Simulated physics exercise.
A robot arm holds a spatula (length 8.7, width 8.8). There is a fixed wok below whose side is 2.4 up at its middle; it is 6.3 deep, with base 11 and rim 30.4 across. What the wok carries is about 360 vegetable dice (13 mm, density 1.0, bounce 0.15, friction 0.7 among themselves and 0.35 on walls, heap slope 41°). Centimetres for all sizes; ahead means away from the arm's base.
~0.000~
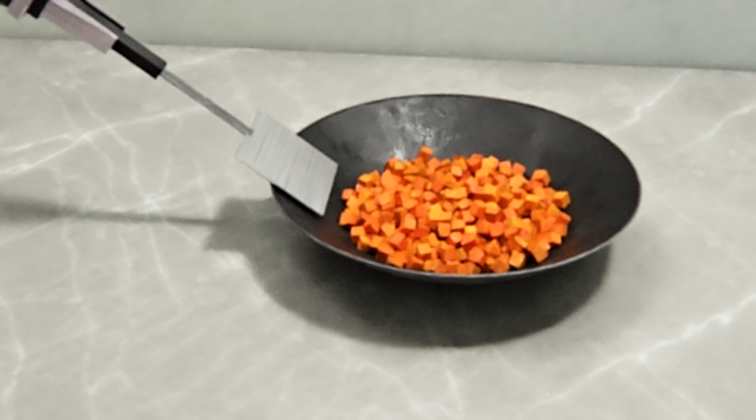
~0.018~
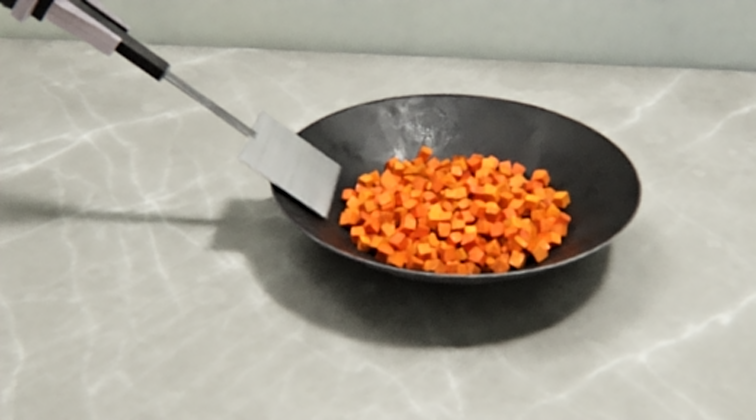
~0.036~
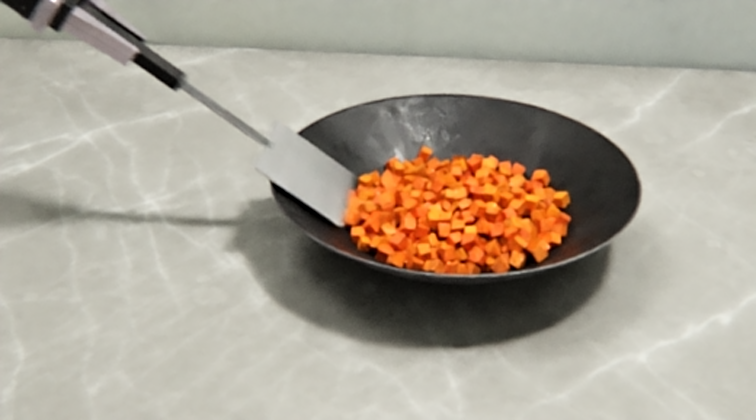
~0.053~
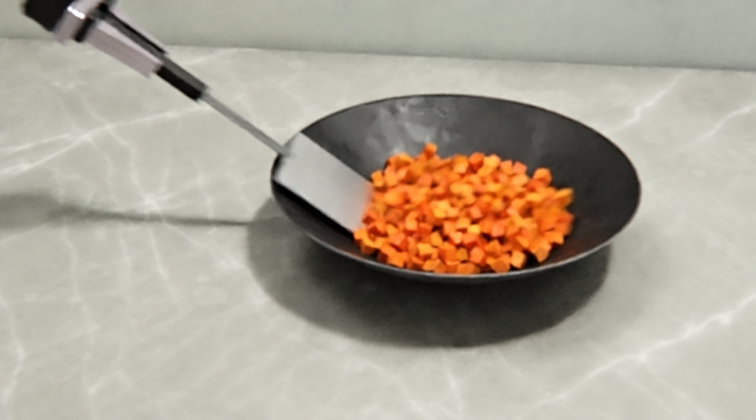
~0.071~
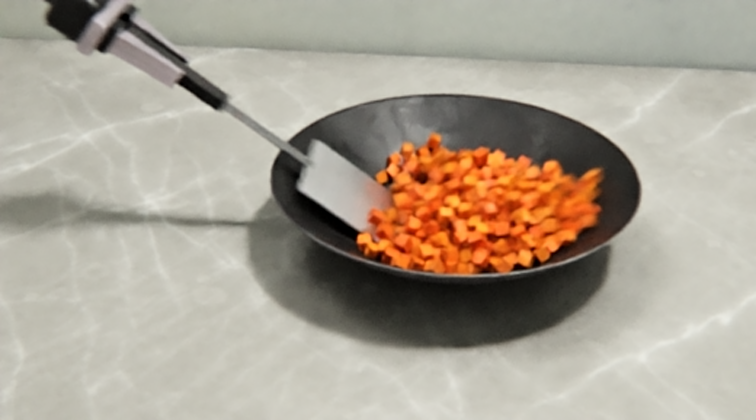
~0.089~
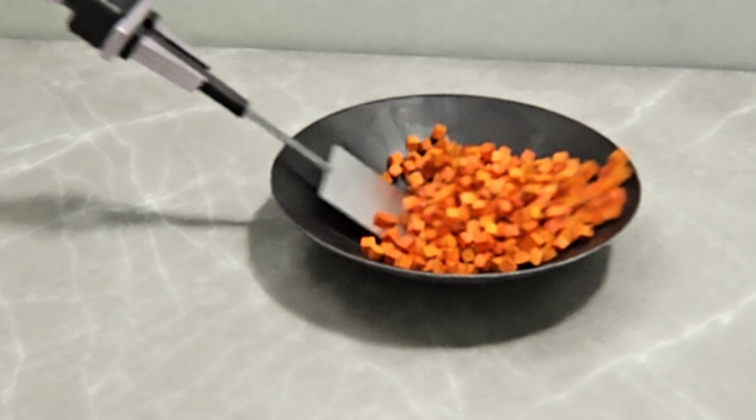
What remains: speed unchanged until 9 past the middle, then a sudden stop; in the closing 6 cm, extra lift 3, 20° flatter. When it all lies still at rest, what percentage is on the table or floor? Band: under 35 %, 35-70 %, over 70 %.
35-70 %.
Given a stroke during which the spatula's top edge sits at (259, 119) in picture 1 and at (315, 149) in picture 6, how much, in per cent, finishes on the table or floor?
My guess would be close to 40 per cent.
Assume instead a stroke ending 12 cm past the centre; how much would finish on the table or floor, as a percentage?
Then around 60 per cent.
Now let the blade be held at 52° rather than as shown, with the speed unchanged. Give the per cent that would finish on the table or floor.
In that case, around 50 percent would end up on the table or floor.
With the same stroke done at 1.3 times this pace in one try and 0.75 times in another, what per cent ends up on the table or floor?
Near 35 and near 30 percent respectively.
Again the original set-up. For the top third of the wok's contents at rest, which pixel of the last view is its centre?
The middle lies somewhere around (562, 208).
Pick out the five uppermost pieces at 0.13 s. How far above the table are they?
Around 10 cm above the table.
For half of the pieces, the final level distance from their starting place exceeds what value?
Somewhere around 14 centimetres, I'd say.
After 0.13 s, sloping 37°, highest piece 11 above the table; 344 in the wok, 12 on the blade or in flight.
After 0.18 s, sloping 31°, highest piece 13 above the table; 326 in the wok, 30 on the blade or in flight.
After 0.40 s, sloping 17°, highest piece 9 above the table; 204 in the wok, 123 on the table or floor, 29 on the blade or in flight.
After 1.45 s, sloping 17°, highest piece 7 above the table; 203 in the wok, 153 on the table or floor.
In the end, 203 in the wok, 153 on the table or floor. That is 43 % on the table or floor.
